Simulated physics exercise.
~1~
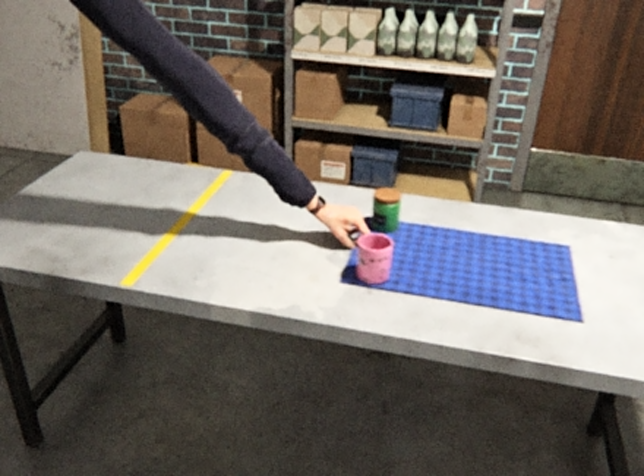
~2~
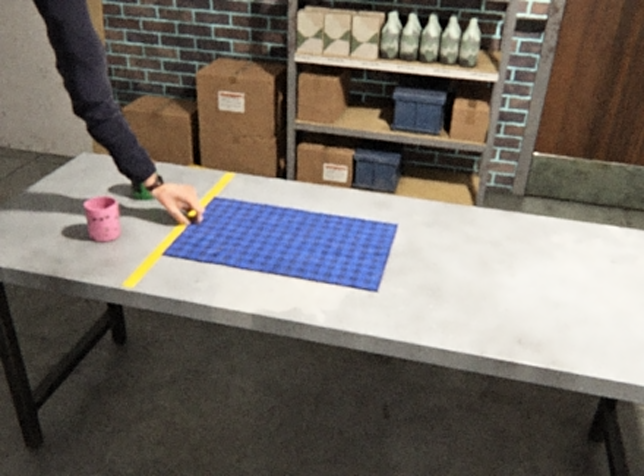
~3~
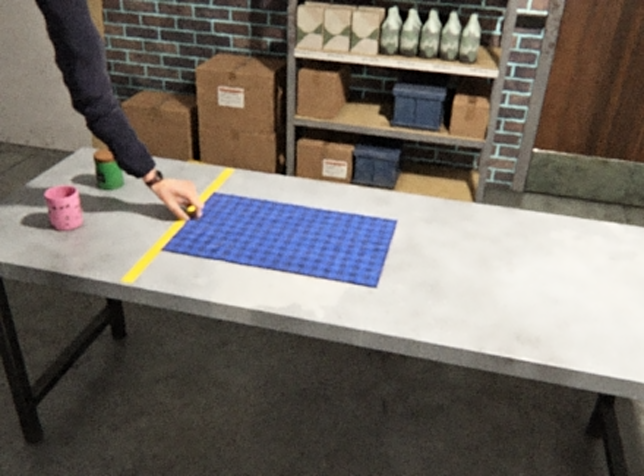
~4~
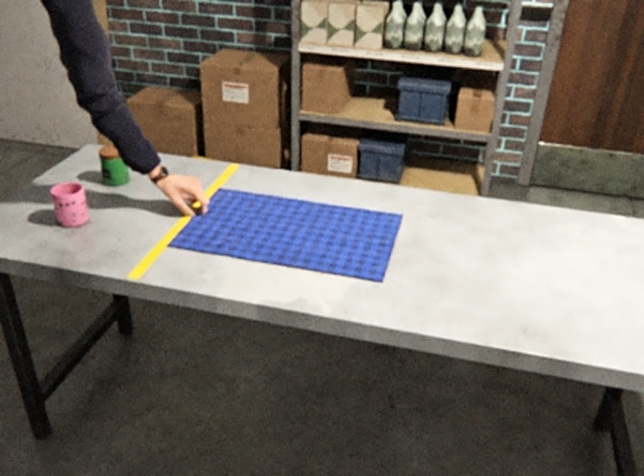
On a pale table in a storeroom, a hand dragged a blue checked cloth left towards a yellow strip, carrying a pink mug and a green jar, then stopped at the strip as both slid off the front and ended upright on the bare tabletop.
